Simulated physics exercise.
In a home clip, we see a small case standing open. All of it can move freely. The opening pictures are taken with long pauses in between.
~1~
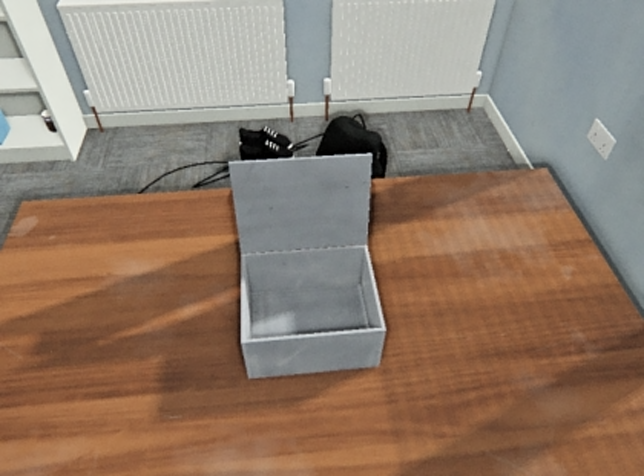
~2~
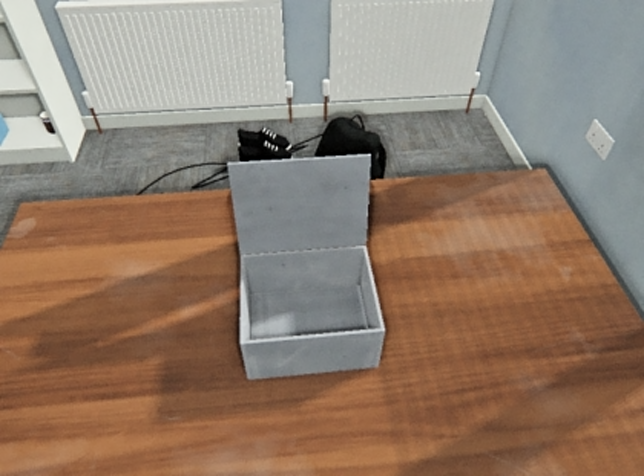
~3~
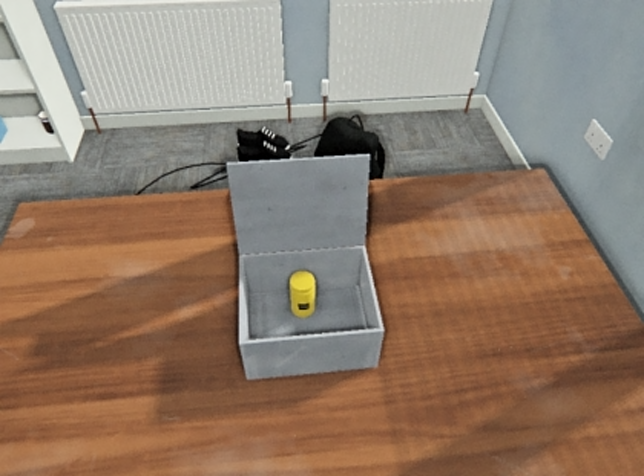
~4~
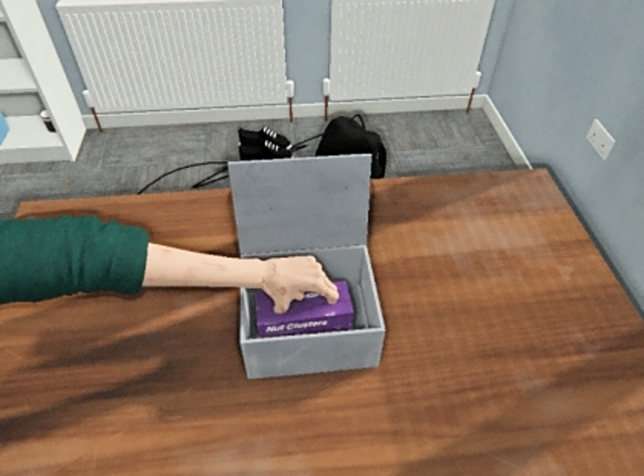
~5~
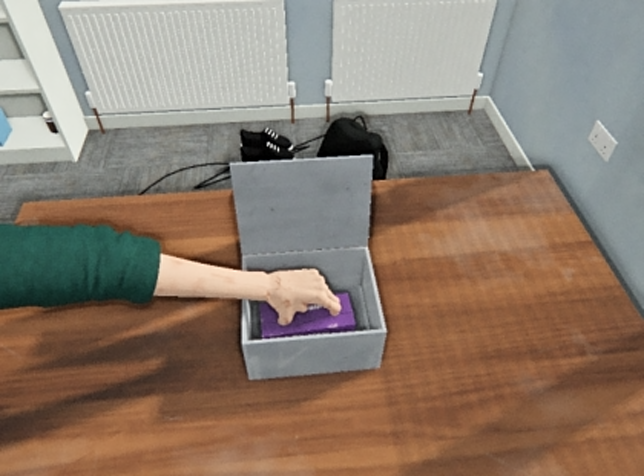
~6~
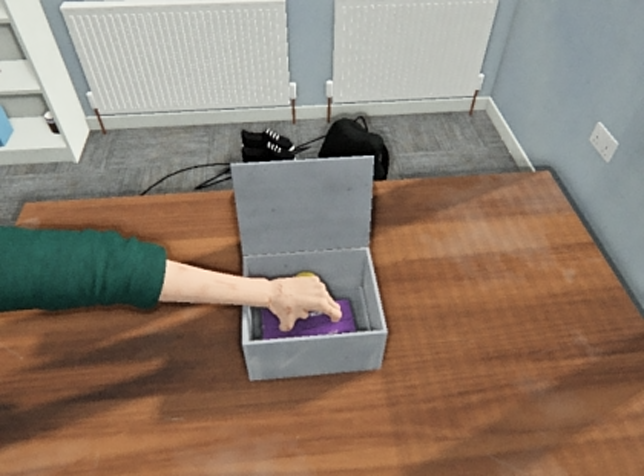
The video shows an open, empty grey box on a wooden table, then a yellow container standing inside it, before a green-sleeved arm reaches in from the left and lowers a purple carton into the box, still holding it.
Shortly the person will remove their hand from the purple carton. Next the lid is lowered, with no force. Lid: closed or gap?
No gap.
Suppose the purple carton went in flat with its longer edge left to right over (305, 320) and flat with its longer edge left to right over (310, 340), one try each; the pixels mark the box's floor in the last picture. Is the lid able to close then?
On the first try the lid goes all the way down, and on the second it goes all the way down.
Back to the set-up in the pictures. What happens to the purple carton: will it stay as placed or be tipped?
Observation: The purple carton keeps the set orientation.
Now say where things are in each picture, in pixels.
In the first frame, the last thing is not in view yet.
In the second frame, the last thing is not in view yet.
In the third frame, the last thing is not in view yet; yellow shaker (303, 295).
The fourth frame shows on its way; purple carton (304, 314).
The fifth frame shows on its way; purple carton (307, 325).
The sixth frame shows put in, still held.
Then, 1.30 s after the last picture, lid 79° above the rim.
Then, 1.70 s after the last picture, lid 48° above the rim.
Then, 2.00 s after the last picture, lid 15° above the rim.
At rest, lid shut; both in place. Seen from the same camera at the end, purple carton near (308, 331).
